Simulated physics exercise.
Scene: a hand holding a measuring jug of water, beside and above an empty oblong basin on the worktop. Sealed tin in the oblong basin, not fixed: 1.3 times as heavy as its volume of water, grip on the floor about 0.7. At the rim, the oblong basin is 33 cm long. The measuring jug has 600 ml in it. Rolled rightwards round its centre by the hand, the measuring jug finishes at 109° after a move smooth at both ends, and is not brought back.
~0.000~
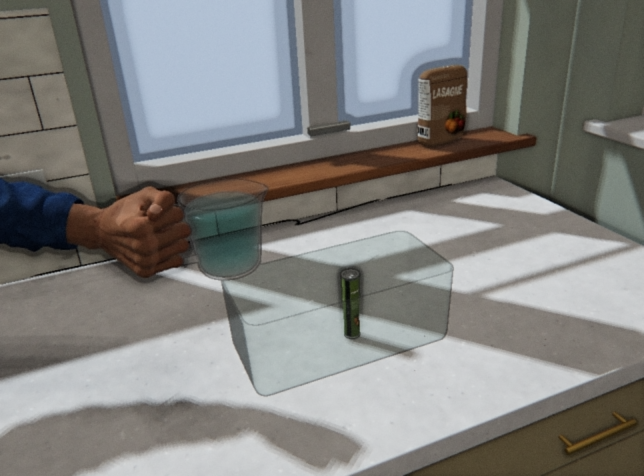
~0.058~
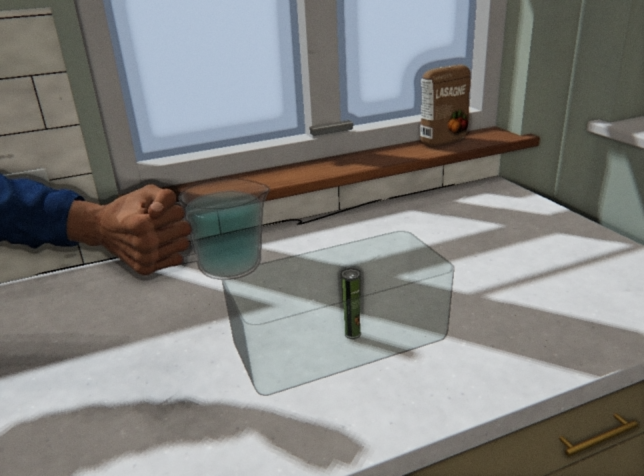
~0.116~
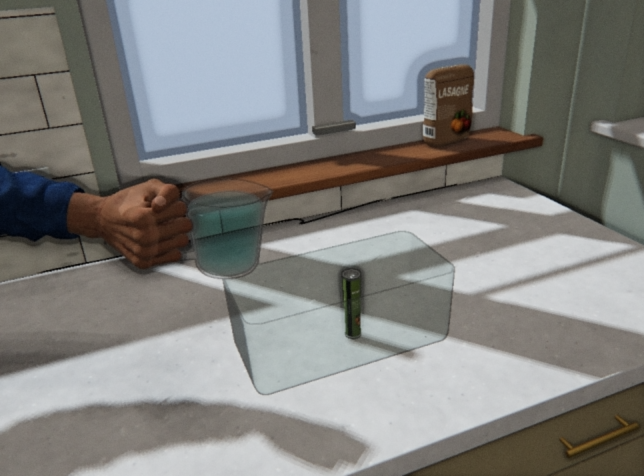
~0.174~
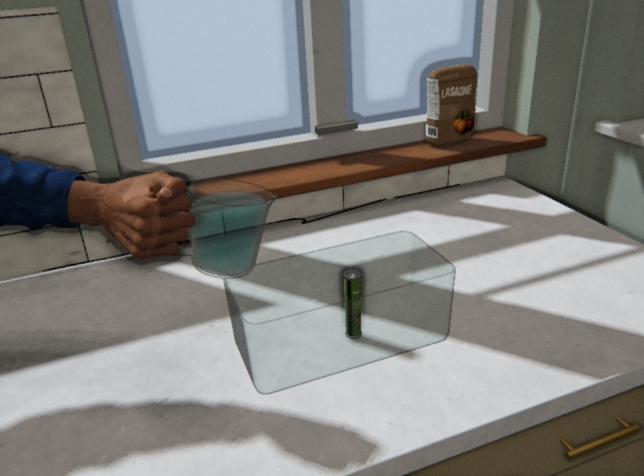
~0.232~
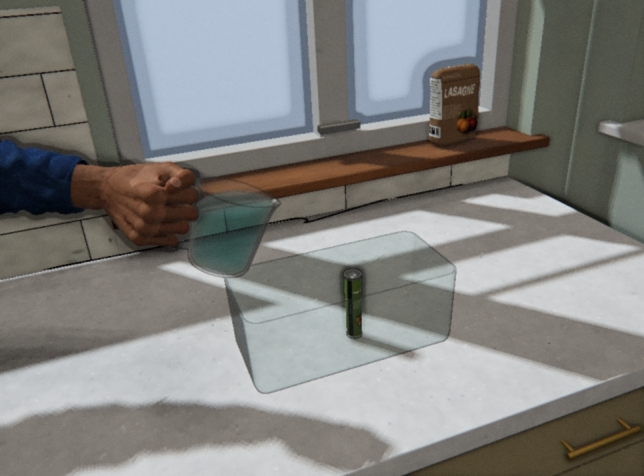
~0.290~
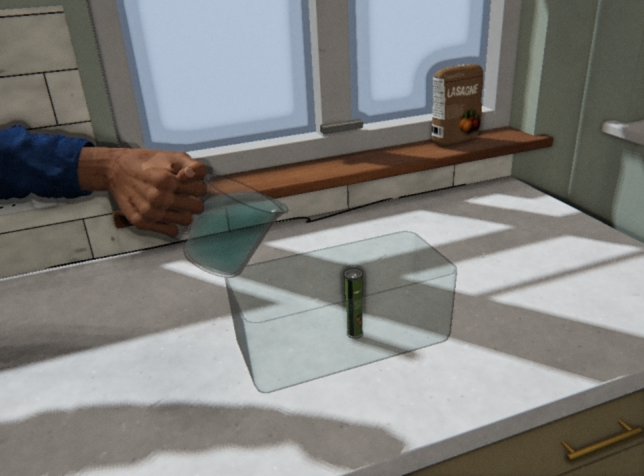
A hand tilts a measuring jug of water rightwards beside a clear oblong basin.
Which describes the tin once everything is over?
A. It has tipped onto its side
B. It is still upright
It is still upright.
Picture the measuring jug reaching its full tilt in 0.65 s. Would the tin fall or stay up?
After the tilt, the tin is still standing.
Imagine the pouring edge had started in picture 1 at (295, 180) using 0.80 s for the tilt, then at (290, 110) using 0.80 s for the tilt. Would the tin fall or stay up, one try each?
Trial 1 - tin tips; trial 2 - tin tips.
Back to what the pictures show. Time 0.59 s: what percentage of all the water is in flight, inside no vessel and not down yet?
Some 22 per cent.
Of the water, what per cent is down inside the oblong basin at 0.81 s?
The share is close to 88 percent.
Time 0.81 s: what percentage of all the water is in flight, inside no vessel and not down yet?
Close to 6 in every hundred parts.
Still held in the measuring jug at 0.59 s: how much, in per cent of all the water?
About 50 per cent.
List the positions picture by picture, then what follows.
In the first picture, it leans 0°; its right rim is at (267, 186); the water meets the walls at (183, 211) and (258, 196); the oblong basin's rim runs from (232, 301) to (430, 249); the tin's top is at (350, 277).
In the second picture, it leans 1°; its right rim is at (269, 186); the water meets the walls at (184, 210) and (259, 197).
In the third picture, it leans 6°; its right rim is at (272, 189); the water meets the walls at (187, 208) and (261, 197).
In the fourth picture, it leans 12°; its right rim is at (276, 194); the water meets the walls at (191, 208) and (266, 197).
In the fifth picture, it leans 21°; its right rim is at (281, 201); the water meets the walls at (194, 212) and (274, 197).
In the sixth picture, it leans 32°; its right rim is at (284, 210); the water meets the walls at (194, 221) and (274, 203); 2 per cent is over the edge.
After 0.59 s the tilt is 92° and 50 per cent is still to pour; the tin stands where it began.
After 0.81 s the tilt is 109° and 7 per cent is still to pour; the tin stands where it began.
After 1.05 s the tilt is 109° and 0 per cent is still to pour; the tin stands where it began.
After 1.30 s the tilt is 109° and 0 per cent is still to pour; the tin stands where it began.
In the end the tin stands where it began.
